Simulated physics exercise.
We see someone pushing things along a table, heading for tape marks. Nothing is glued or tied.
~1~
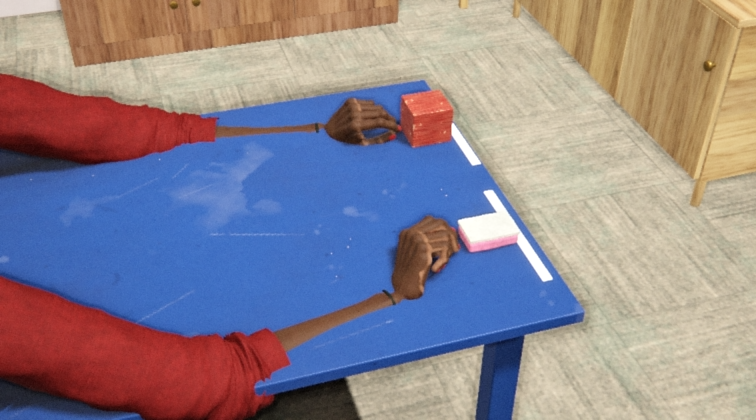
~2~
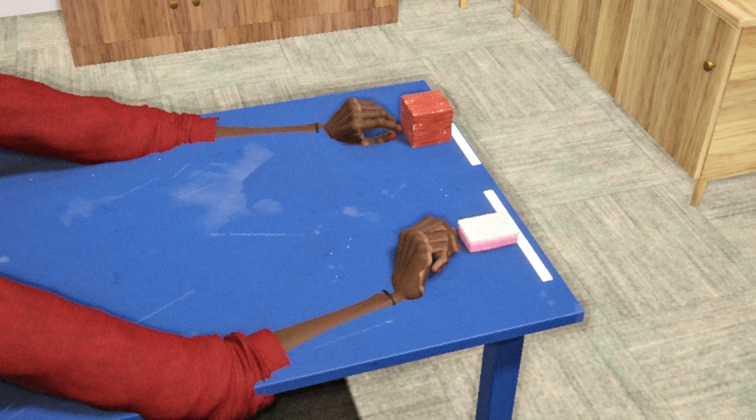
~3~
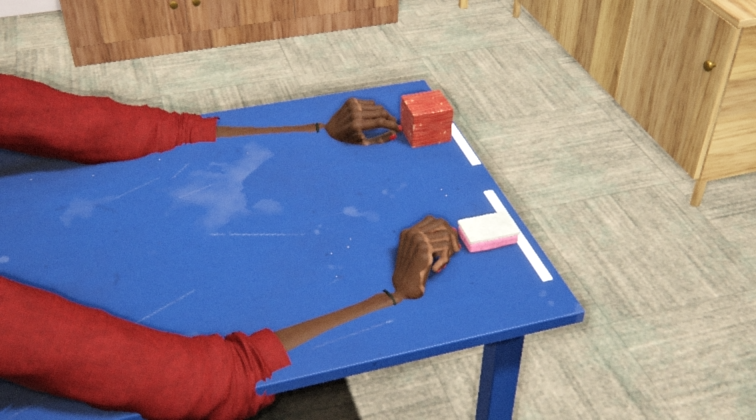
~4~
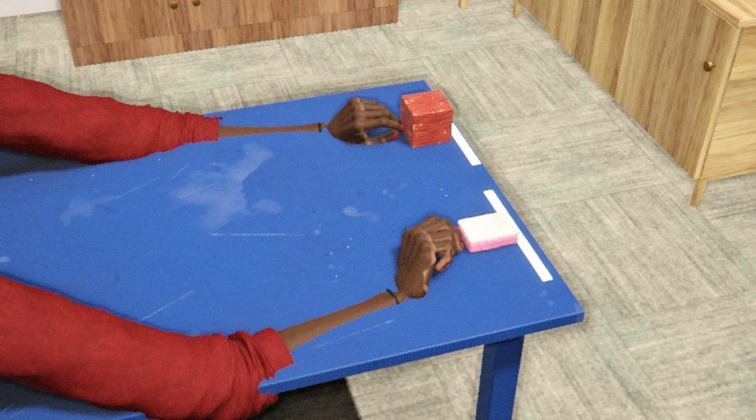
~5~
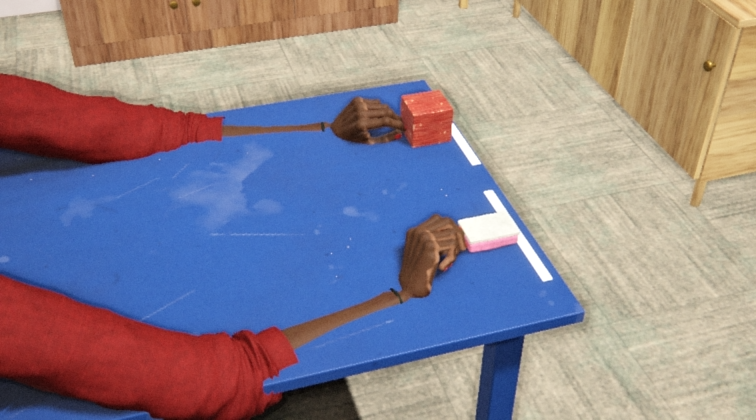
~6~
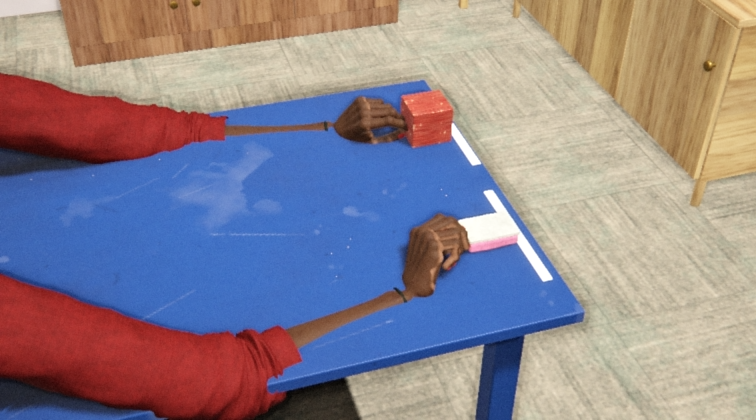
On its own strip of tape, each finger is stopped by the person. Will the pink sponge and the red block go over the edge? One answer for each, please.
Outcome: The pink sponge is gone from the table. The red block is gone from the table.
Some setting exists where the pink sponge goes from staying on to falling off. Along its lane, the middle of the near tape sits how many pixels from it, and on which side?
Shift needed: About 16 pixels, direction left.
Then, 1.46 s after the last picture, pink sponge falling near (543, 304); red block falling near (490, 262).
By the end, the pink sponge drops to the floor; the red block drops to the floor.
